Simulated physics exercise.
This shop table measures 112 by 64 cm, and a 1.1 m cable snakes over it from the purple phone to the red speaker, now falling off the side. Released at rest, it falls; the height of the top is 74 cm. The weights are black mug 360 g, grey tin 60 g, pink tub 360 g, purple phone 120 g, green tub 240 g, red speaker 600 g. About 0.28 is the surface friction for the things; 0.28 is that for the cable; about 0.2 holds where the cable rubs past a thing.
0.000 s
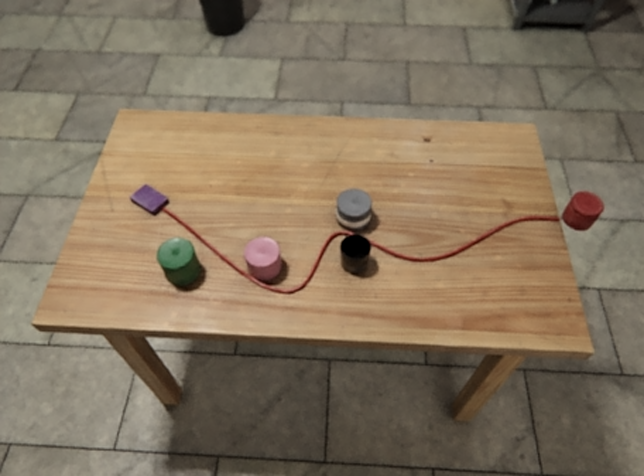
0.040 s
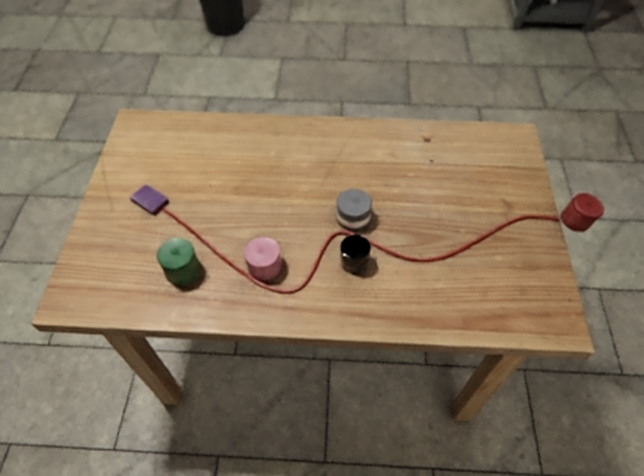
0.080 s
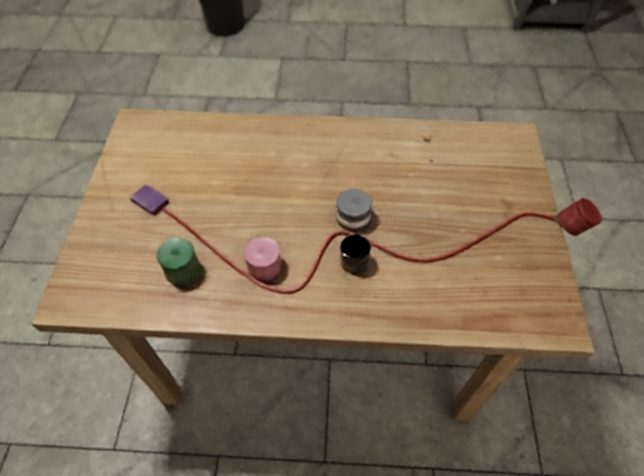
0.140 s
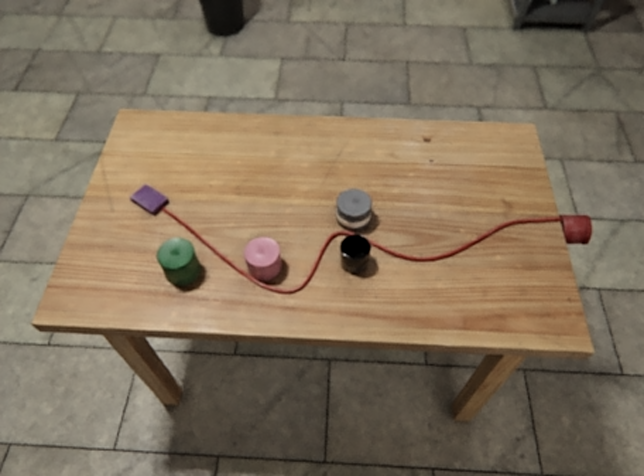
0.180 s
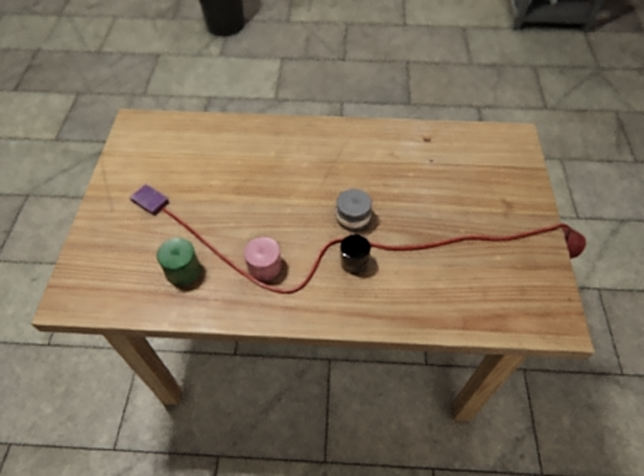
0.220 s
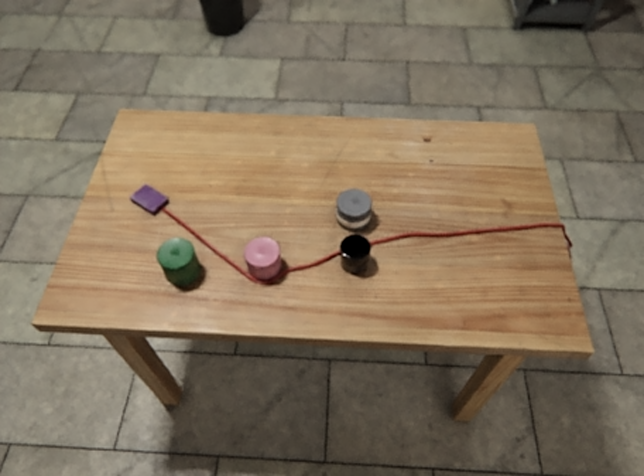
A wooden table holds still tubs as a red object drops off its right edge, pulling a red cable straighter.
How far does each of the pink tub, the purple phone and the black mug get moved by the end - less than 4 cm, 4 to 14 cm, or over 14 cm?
In order: The pink tub will go a fair way. The purple phone will go a long way. The black mug will go a long way.
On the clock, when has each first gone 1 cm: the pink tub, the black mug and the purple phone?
Clock readings - pink tub 0.26 s, black mug 0.50 s, purple phone 0.26 s.
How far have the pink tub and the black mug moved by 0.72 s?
I'd say the pink tub is some 10 cm out, the black mug some 25 cm.
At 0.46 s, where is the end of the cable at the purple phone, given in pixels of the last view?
Near (294, 272).
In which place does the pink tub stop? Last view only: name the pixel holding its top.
Somewhere around (279, 210) is where it ends up.
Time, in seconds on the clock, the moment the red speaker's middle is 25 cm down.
That comes at 0.30 seconds.
After 0.5 s, the cable's tail end at (294, 272); purple phone 37 cm off its start, pink tub 10 cm off its start, red speaker over the edge.
After 0.7 s, the cable's tail end at (460, 289); purple phone 69 cm off its start, black mug on its side, 26 cm off its start, pink tub 11 cm off its start.
After 1.0 s, the cable's tail end at (525, 300); purple phone 83 cm off its start at (510, 284), black mug on its side, 42 cm off its start at (557, 292), pink tub 11 cm off its start at (279, 210).
After 1.2 s, the cable's tail end at (545, 302); purple phone 87 cm off its start, black mug on its side, 43 cm off its start, pink tub 11 cm off its start.
After 2.4 s, the cable's tail end at (545, 302); purple phone 87 cm off its start at (529, 288), black mug on its side, 43 cm off its start at (567, 294), pink tub 11 cm off its start at (279, 210), red speaker over the edge.
